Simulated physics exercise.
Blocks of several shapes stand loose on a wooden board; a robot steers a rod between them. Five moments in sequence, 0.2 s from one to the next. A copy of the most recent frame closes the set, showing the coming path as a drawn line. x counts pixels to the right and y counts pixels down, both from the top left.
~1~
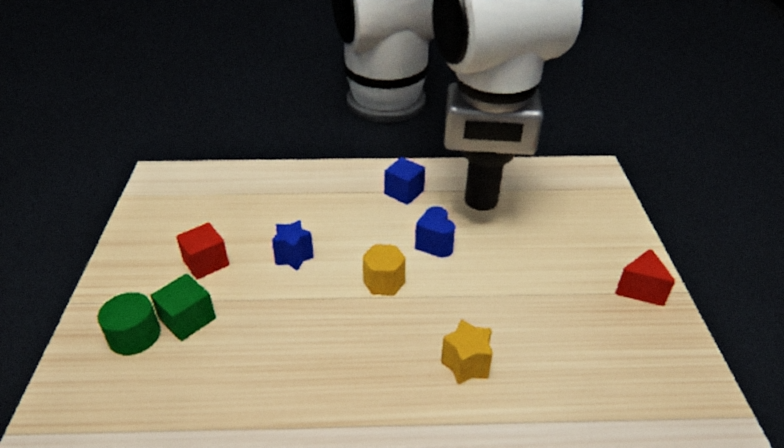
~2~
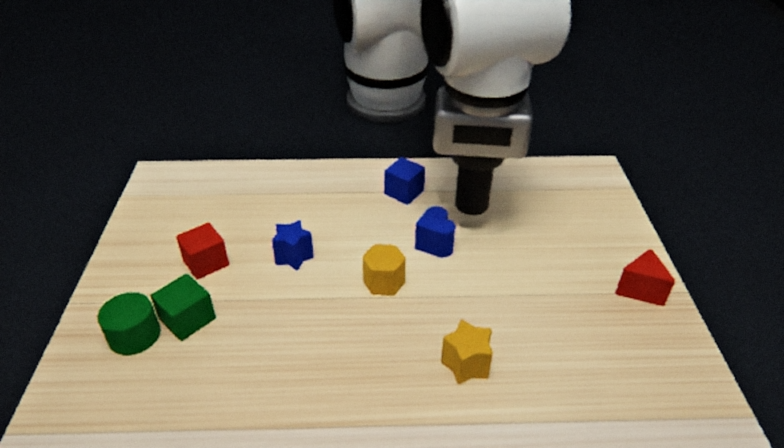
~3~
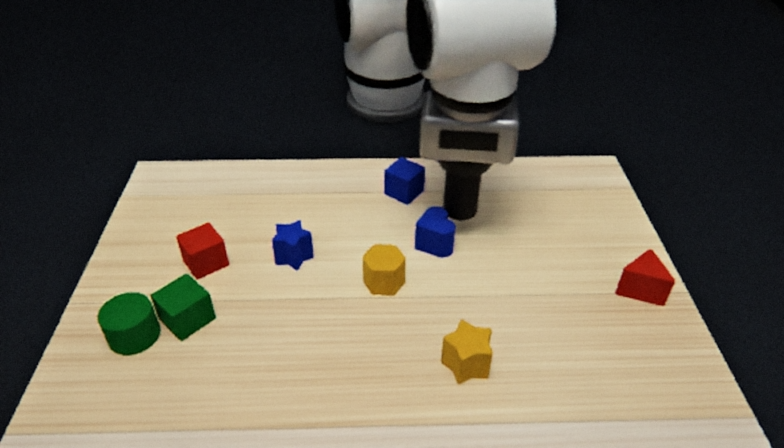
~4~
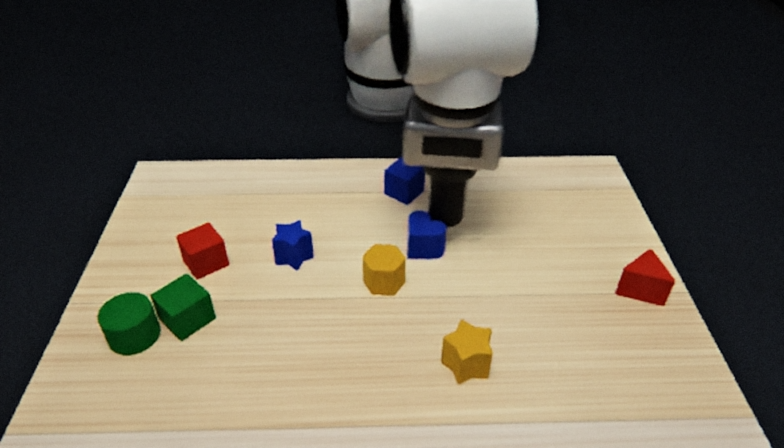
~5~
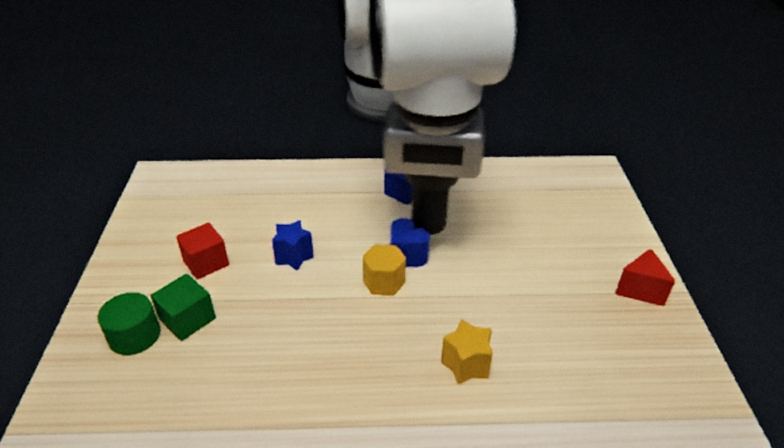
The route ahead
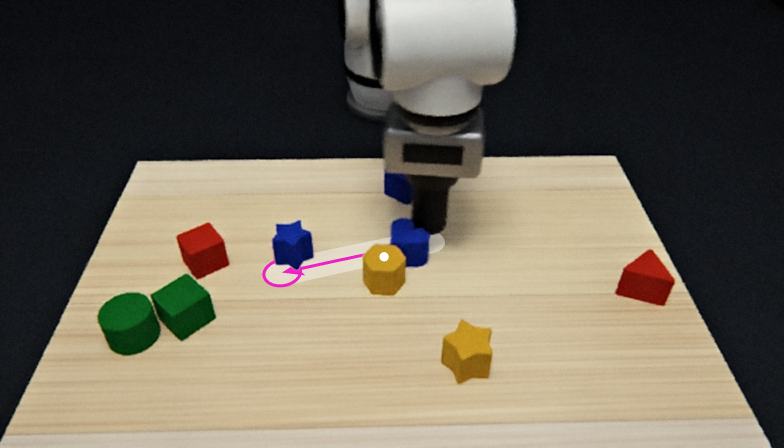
We see colored blocks scattered on a wooden board as a robot arm moves its dark rod leftward and slightly nearer, meeting the blue heart block and pushing it a short way left, close beside the yellow hexagonal block.
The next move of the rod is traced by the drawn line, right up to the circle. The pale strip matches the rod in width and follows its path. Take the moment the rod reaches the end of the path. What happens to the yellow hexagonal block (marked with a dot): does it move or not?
That block moves.
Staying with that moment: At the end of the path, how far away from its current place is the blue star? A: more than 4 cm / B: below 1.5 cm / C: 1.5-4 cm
Choice C: 1.5-4 cm.
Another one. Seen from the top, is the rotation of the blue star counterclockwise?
Going by the path, no.
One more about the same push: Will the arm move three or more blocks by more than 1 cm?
I expect so.
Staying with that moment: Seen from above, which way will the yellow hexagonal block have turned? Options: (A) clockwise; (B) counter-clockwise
The answer is B.
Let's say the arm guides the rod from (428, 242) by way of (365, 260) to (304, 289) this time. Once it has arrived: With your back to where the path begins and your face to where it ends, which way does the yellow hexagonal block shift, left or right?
The answer is left: Facing from the path's start to its end, that's where the yellow hexagonal block shifts.
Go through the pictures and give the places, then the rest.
Lower end of the rod (481, 201), tops of blocks, red four-sided block (200, 238), blue star (290, 232), yellow hexagonal block (384, 257), blue heart (437, 220), in the first frame.
Rod (472, 205), blocks as before, in the second frame.
Rod (460, 210), blocks as before, in the third frame.
Rod (446, 216), blue heart (425, 224), in the fourth frame.
Rod (429, 224), red four-sided block (200, 238), blue star (290, 232), yellow hexagonal block (384, 257), blue heart (407, 232), in the fifth frame.
The drawn path runs in a line from (428, 242) to (282, 273); the dot is on the yellow hexagonal block.
What follows on the original path. One third of the way, rod (381, 234); yellow hexagonal block (366, 268), turned 65° anticlockwise; blue heart (359, 243).
Two thirds of the way, rod (330, 244); yellow hexagonal block (360, 274), turned 95° anticlockwise; blue heart (325, 260), turned 40° anticlockwise.
At the end, rod (279, 255); red four-sided block not moved; blue star (266, 229), turned 20° clockwise; yellow hexagonal block (360, 274), turned 95° anticlockwise; blue heart (316, 263), turned 75° anticlockwise.
